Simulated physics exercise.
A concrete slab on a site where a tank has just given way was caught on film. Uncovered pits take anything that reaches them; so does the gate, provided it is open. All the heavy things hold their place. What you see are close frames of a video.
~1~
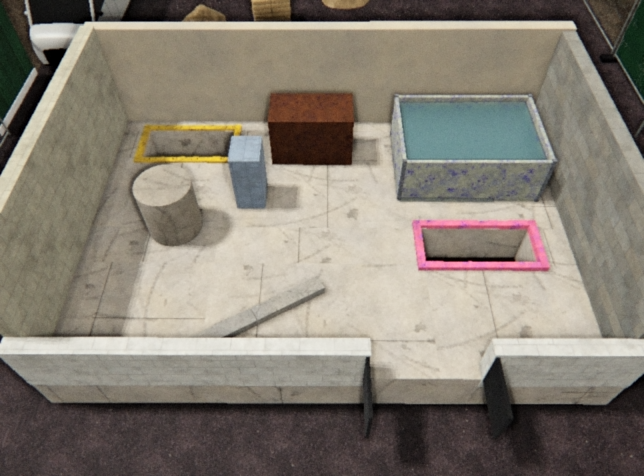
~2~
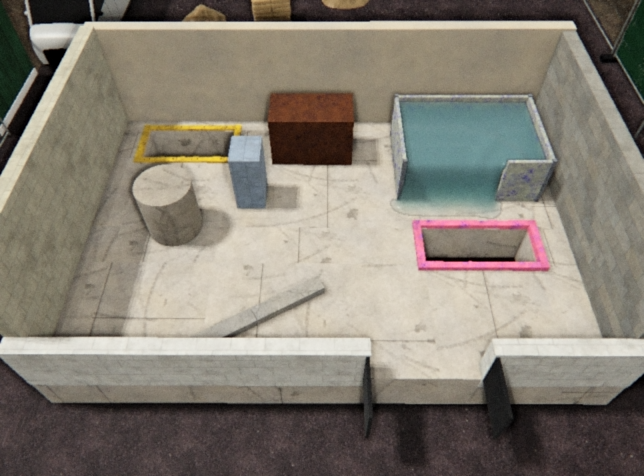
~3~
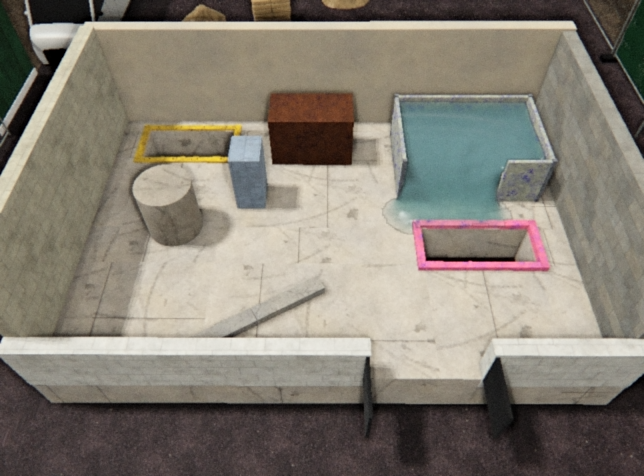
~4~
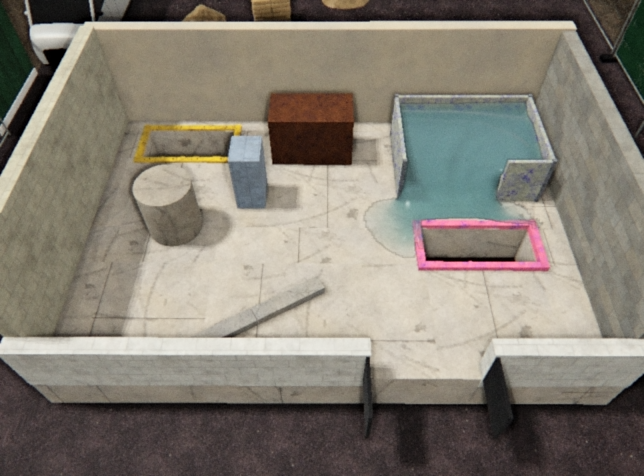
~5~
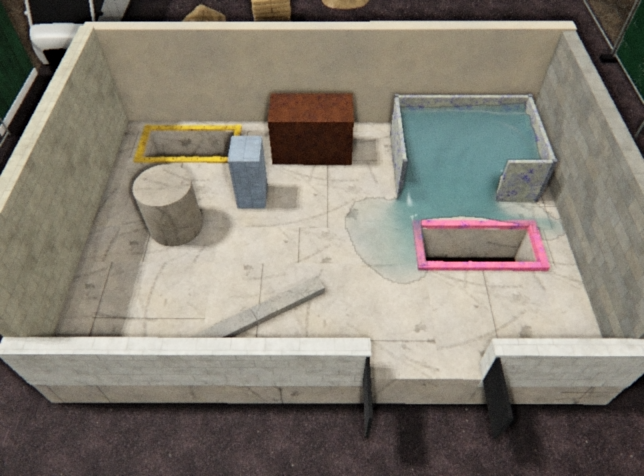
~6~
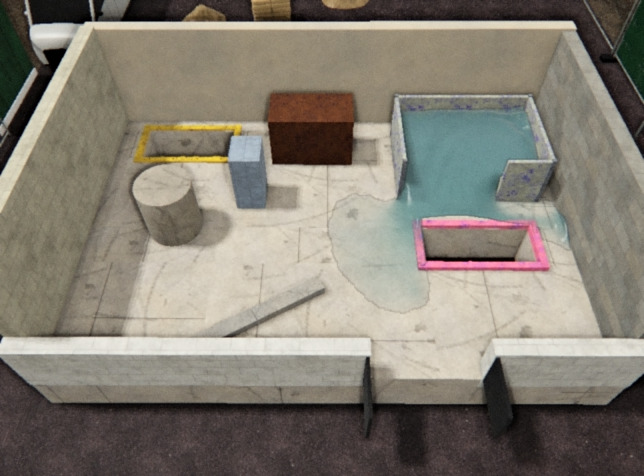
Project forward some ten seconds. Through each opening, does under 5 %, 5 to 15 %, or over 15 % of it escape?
My prediction: Gate: A twentieth to fifteen per cent, yellow pit: Short of a twentieth, pink pit: Upwards of fifteen per cent.
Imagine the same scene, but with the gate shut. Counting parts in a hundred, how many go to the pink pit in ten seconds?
That's 50 in a hundred for pink.
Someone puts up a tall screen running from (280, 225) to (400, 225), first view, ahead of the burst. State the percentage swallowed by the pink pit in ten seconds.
Roughly 55 per cent ends up in the pink pit.
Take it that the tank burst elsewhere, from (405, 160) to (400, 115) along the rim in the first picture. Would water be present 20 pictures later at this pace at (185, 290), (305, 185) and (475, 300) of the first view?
Spot by spot: Soaked through, then soaked through, then unaffected.
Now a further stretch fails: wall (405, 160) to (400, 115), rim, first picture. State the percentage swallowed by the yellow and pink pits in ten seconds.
Approximately, yellow takes 25 % and pink takes 0 %.
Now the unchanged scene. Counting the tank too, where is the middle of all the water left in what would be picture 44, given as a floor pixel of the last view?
Somewhere around (368, 226) in the last view.
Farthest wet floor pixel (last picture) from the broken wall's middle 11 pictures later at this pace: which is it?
My best guess is about (159, 360).
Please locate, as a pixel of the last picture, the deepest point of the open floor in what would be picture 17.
I would point to (448, 218).
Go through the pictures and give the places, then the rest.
In the first frame, the tank at (470, 130) is whole and still.
In the second frame, water pours out at (451, 185) and has run to (394, 202).
In the third frame, water pours out at (450, 188) and has run to (389, 215).
In the fourth frame, water pours out at (450, 189) and has run to (536, 224).
In the fifth frame, water pours out at (450, 189) and has run to (383, 272).
In the sixth frame, the front is at (378, 300), out from the gap at (450, 189).
A moment on, water covers 25 % of the floor; the gate 0 %, the yellow pit 0 %, the pink pit 25 %.
Next, water covers 35 % of the floor; the gate 2 %, the yellow pit 0 %, the pink pit 35 %.
Then, water covers 55 % of the floor; the gate 4 %, the yellow pit 0 %, the pink pit 43 %.
Later, water covers 75 % of the floor; the gate 5 %, the yellow pit 0 %, the pink pit 47 %.
In the end, water covers 90 % of the floor; the gate 7 %, the yellow pit 0 %, the pink pit 47 %.
